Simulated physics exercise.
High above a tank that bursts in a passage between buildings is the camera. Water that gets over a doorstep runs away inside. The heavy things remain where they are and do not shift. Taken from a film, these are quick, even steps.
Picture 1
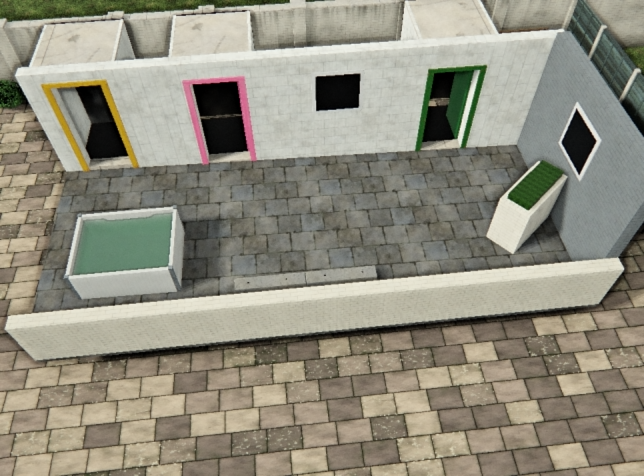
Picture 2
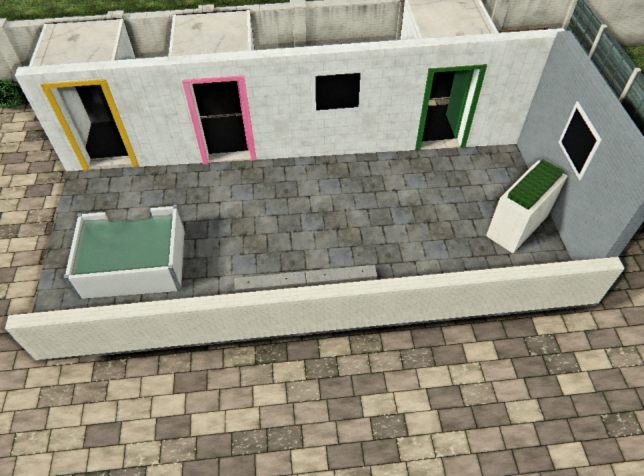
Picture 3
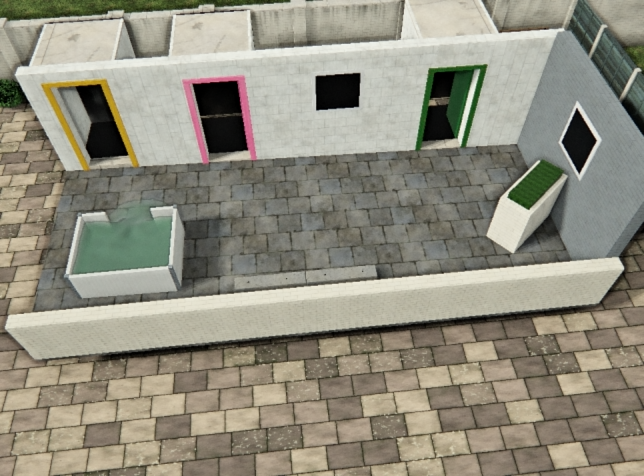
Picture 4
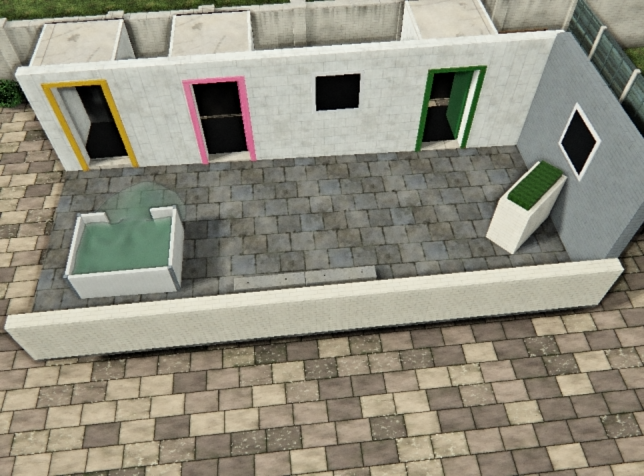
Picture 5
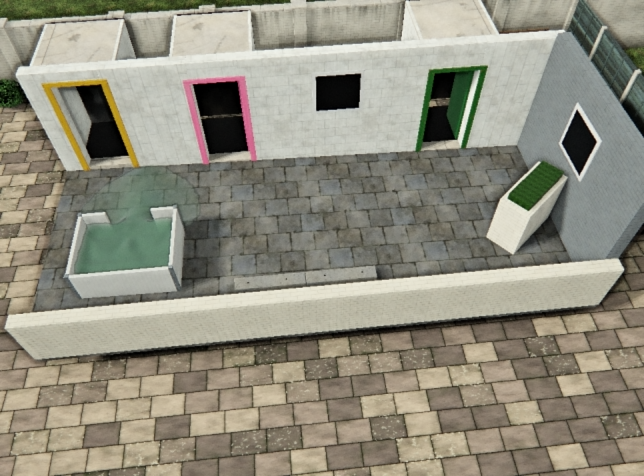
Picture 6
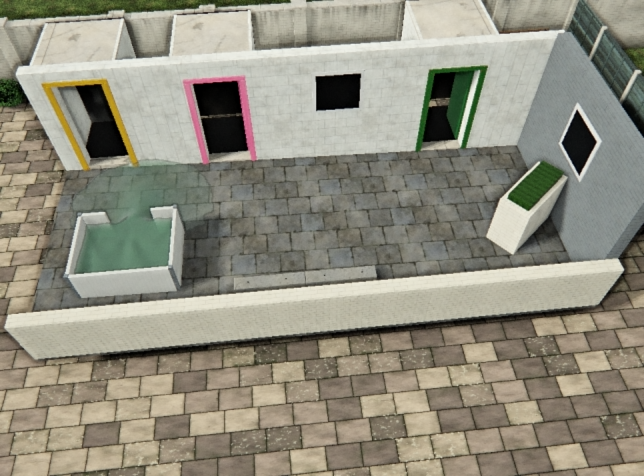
In a paved passage between pale walls with yellow-, pink- and green-edged doorways, a white tank of green water sits whole and still at the left. A gap opens in its far side and water pours out. The thin, greenish sheet spreads over the grey paving toward the back wall.
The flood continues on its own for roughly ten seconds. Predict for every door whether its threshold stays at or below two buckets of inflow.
The yellow door lets in beyond two buckets; the green door keeps it to two buckets; the pink door lets in beyond two buckets.
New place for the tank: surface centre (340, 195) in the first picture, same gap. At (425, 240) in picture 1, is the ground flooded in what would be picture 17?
Untouched.
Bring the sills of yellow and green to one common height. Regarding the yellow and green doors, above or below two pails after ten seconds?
Result: Yellow crosses the line, green remains below the line.
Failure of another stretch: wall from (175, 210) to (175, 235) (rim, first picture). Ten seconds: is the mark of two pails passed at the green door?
Green door: Exceeds the limit.
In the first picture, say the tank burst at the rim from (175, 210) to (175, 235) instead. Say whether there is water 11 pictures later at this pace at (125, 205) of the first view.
Answer: Bone-dry.
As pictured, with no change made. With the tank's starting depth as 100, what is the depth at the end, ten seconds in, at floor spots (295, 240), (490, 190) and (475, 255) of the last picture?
The depths come to near 0, 14 and 2 per cent respectively.
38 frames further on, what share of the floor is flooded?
Some 55 in a hundred.
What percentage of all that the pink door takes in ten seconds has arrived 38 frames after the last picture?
It should be near 95 percent of the ten-second total.
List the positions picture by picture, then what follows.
In the first frame, the tank at (125, 244) is whole and still.
In the second frame, water pours out on the tank's far side and has run to a hidden place.
In the third frame, water pours out on the tank's far side and has run to (151, 202).
In the fourth frame, the front is at (150, 185), out from the gap on the tank's far side.
In the fifth frame, water pours out on the tank's far side and has run to (155, 166).
In the sixth frame, the front is at (184, 164), out from the gap on the tank's far side.
A moment on, water covers 15 % of the floor; the yellow door over two buckets in, the green door not reached, the pink door under two buckets in.
Next, water covers 20 % of the floor; the yellow door over two buckets in, the green door not reached, the pink door under two buckets in.
Then, water covers 40 % of the floor; the yellow door far over two buckets in, the green door wet at the sill, nothing in, the pink door over two buckets in.
Later, water covers 55 % of the floor; the yellow door far over two buckets in, the green door wet at the sill, nothing in, the pink door over two buckets in.
In the end, water covers 55 % of the floor; the yellow door far over two buckets in, the green door wet at the sill, nothing in, the pink door over two buckets in.
